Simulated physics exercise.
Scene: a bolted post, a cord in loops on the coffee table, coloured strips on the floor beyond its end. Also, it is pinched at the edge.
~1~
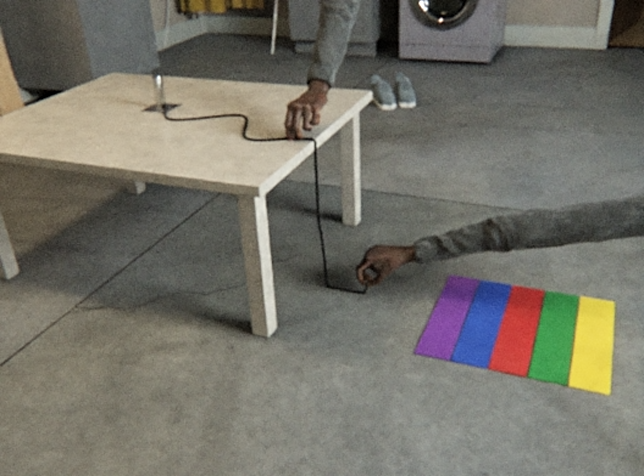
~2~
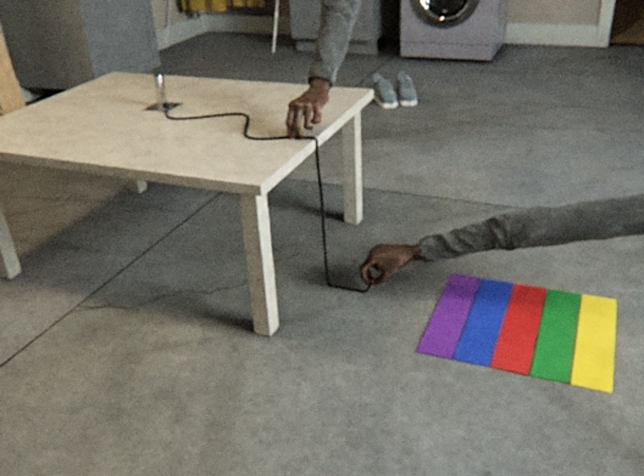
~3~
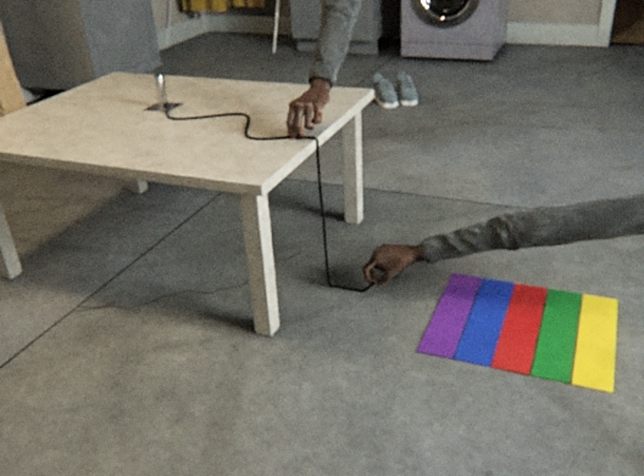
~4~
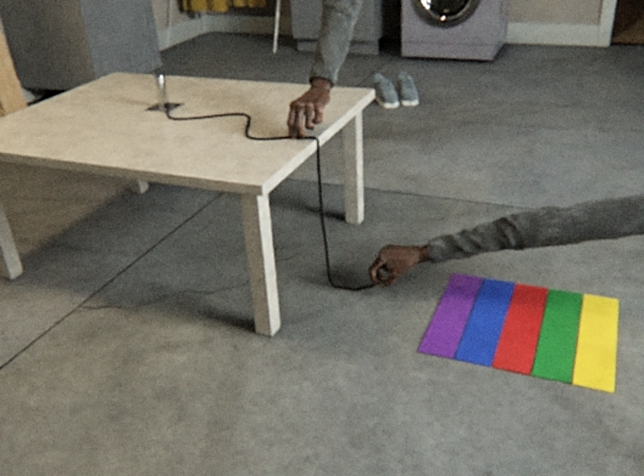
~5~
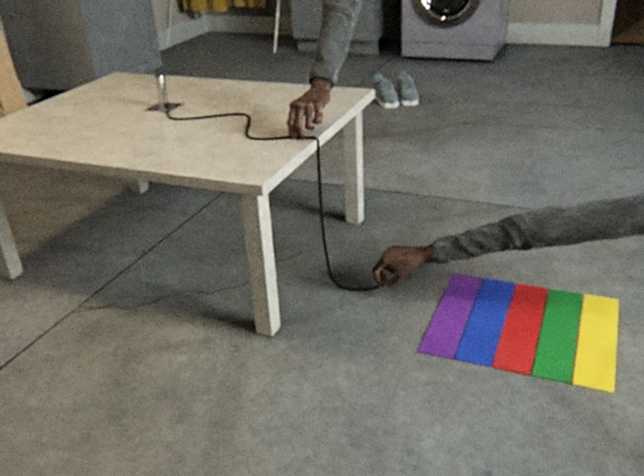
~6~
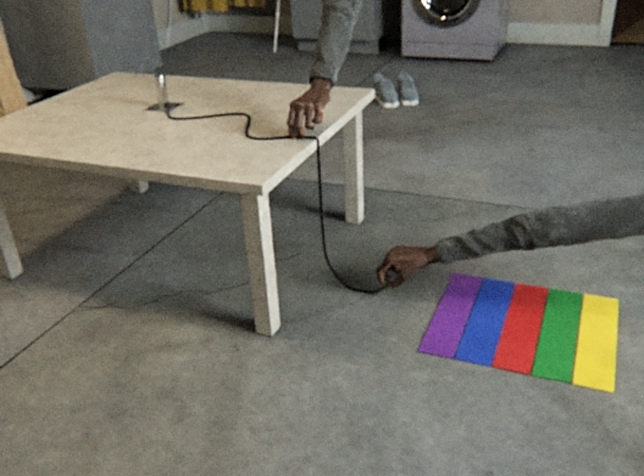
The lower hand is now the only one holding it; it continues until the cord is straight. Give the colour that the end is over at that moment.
The end is over green.
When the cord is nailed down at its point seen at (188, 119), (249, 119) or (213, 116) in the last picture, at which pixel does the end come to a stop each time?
That would be (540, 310) for the first, (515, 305) for the second and (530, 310) for the third.
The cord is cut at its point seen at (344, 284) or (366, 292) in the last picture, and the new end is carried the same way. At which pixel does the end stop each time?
Taking the tries in order, the answers are (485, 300) and (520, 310).
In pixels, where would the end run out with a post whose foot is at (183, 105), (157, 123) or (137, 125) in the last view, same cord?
Going through the tries, you get (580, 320), then (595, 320), then (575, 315).
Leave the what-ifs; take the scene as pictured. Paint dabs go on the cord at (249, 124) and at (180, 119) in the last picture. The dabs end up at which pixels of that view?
First: (285, 125). Second: (207, 113).
A little later, end near (494, 303); over blue.
Next, end near (536, 310); over red.
When it is tight, end near (560, 315); over green. The end stops over the green strip.
